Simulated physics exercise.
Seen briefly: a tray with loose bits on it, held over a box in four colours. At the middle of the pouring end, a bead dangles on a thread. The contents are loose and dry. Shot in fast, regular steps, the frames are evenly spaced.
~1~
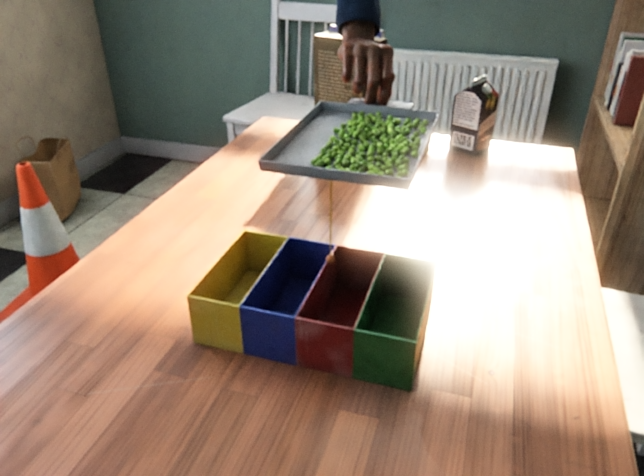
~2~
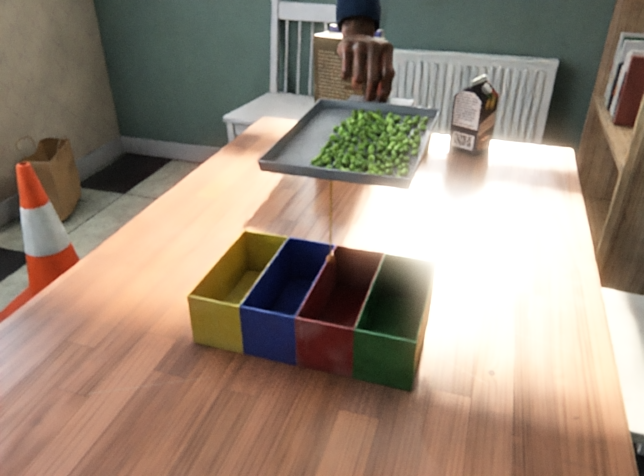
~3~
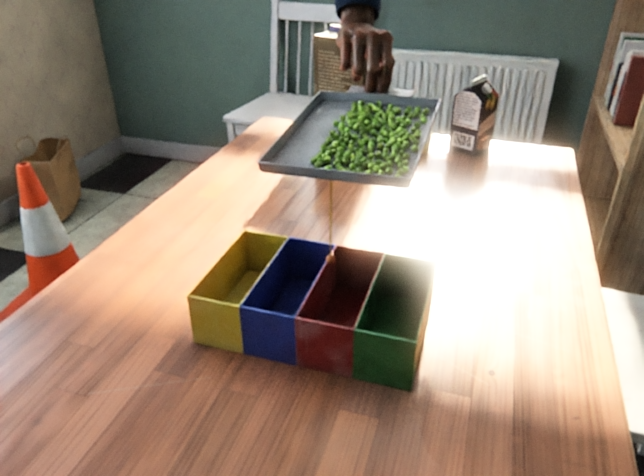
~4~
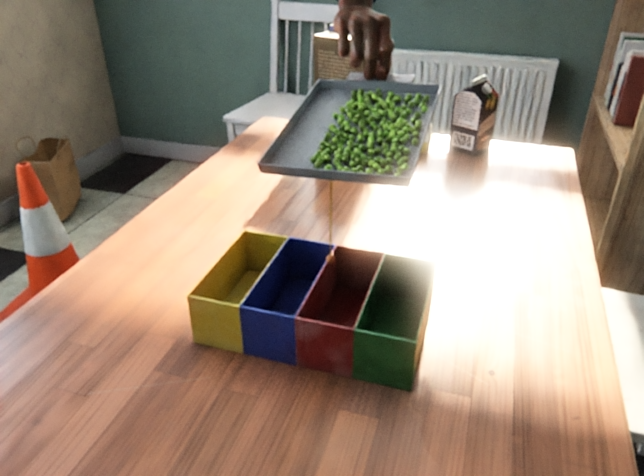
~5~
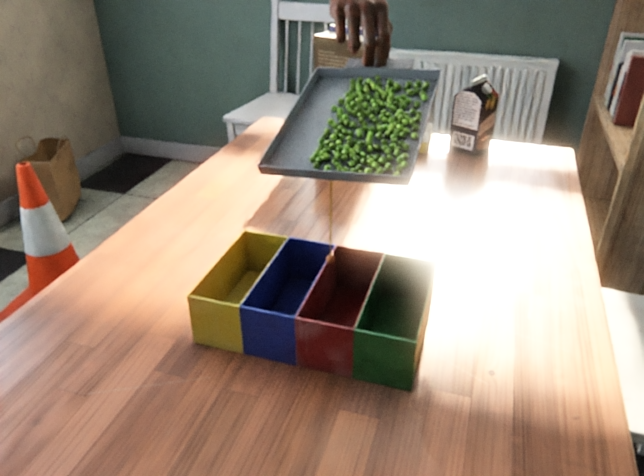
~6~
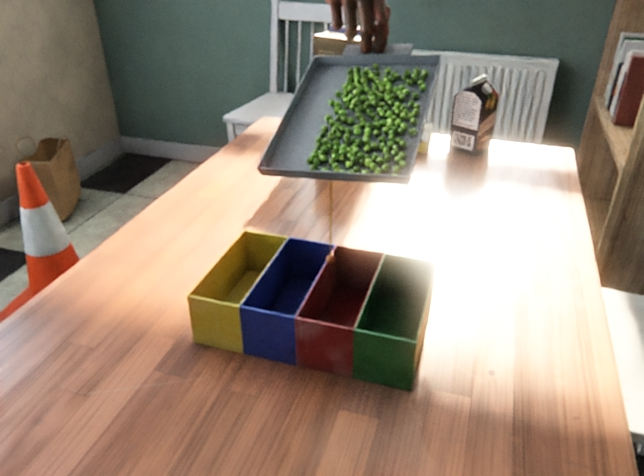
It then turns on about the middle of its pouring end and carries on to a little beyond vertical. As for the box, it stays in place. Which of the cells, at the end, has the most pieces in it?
The blue cell has the most pieces in it.
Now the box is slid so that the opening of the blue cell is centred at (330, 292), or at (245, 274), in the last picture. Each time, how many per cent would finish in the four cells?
80 %, 100 %.
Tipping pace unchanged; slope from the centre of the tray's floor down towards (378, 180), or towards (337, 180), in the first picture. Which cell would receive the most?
Try 1 - green. Try 2 - red.
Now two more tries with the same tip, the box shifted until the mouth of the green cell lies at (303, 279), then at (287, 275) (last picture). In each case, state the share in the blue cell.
Approximately 0 percent, followed by approximately 0 percent.
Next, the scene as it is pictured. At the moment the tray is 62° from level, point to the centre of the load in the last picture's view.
Around (322, 151).
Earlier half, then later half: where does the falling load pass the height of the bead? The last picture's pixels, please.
Near (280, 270) to start, and near (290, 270) afterwards.
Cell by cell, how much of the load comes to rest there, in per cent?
Approximate shares in per cent - yellow cell 20, blue cell 50, red cell 20, green cell 0.
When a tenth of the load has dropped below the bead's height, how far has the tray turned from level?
Approx. reading: About 75°.
Soon, tray tipped steeply; nearly all on the tray; a small part falling or outside the box.
A while on, tray tipped right over; most on the tray; a small part in the blue cell; a small part in the yellow cell; a stray few in the red cell; a small part falling or outside the box.
Towards the end, tray tipped past a quarter turn; about half in the blue cell; about a quarter in the red cell; about a quarter in the yellow cell; a stray few in the green cell; a stray few falling or outside the box.
Finally, tray tipped past a quarter turn; about half in the blue cell; about a quarter in the red cell; about a quarter in the yellow cell; a stray few in the green cell; a stray few outside the box.
